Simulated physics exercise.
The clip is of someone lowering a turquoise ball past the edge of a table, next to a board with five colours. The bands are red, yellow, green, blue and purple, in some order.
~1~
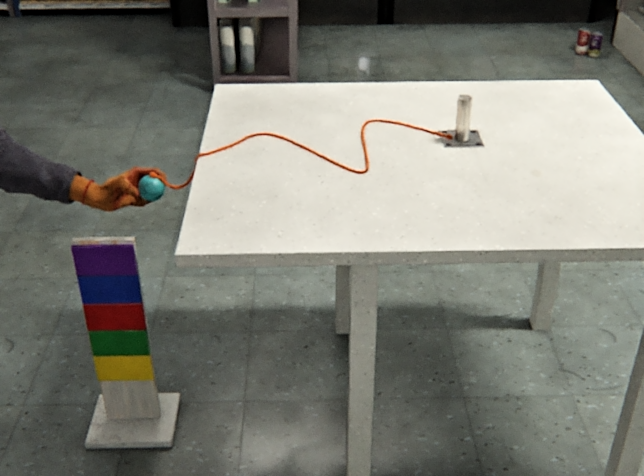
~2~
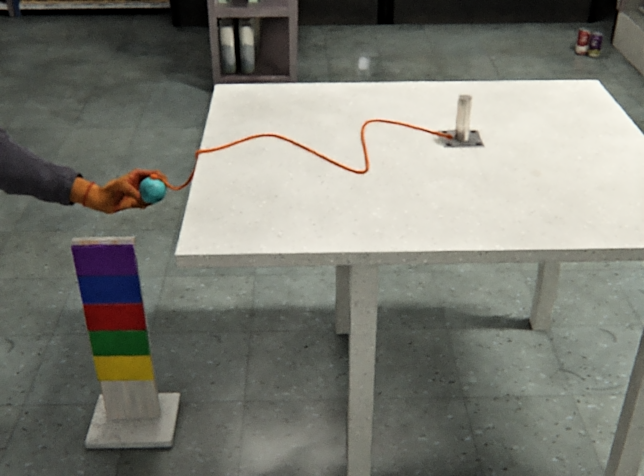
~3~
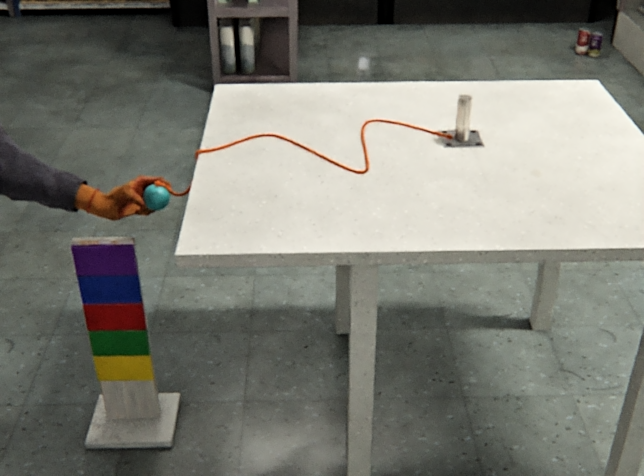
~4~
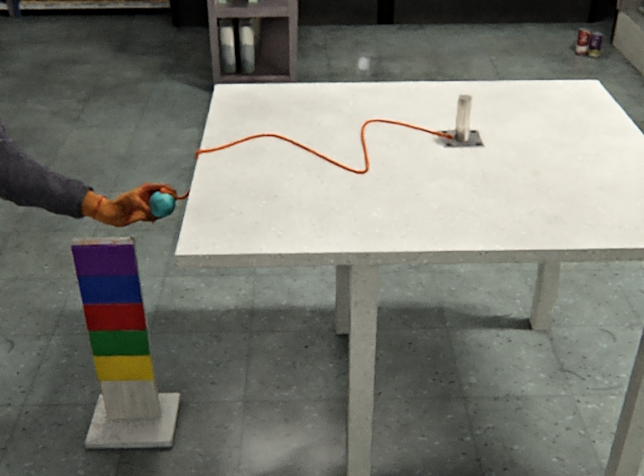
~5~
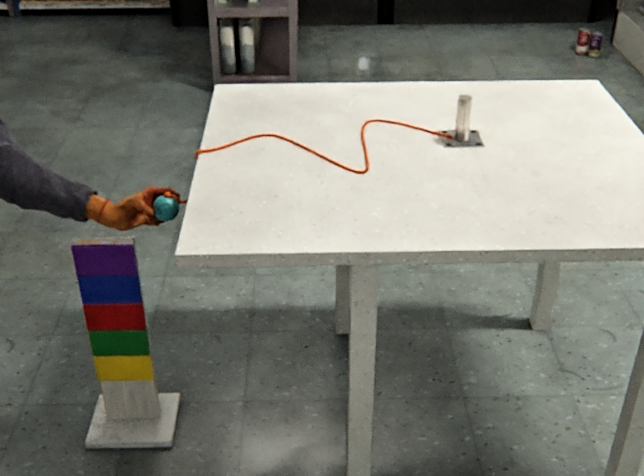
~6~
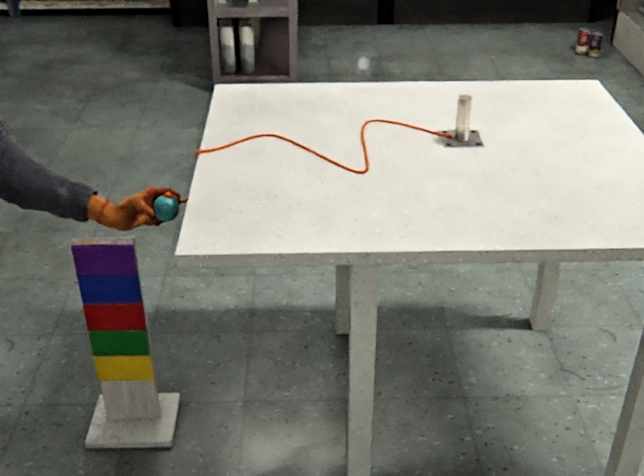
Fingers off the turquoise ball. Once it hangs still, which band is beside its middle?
Its centre hangs level with the yellow band.
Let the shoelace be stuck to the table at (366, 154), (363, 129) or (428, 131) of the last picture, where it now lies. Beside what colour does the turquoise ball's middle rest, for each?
Try by try: Red; green; yellow.
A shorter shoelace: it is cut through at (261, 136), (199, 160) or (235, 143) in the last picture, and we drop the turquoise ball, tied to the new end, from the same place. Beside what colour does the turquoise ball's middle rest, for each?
Taking them in turn: Purple; red; blue.
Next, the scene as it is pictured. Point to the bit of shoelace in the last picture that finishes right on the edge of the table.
Near (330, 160).
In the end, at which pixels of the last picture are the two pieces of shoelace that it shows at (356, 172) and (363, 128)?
They go to (234, 147) and to (341, 142).
Soon after, ball near (223, 335); level with green.
Then, ball near (220, 345); level with yellow.
At rest, ball near (222, 350); level with yellow. Its middle rests at the yellow band.
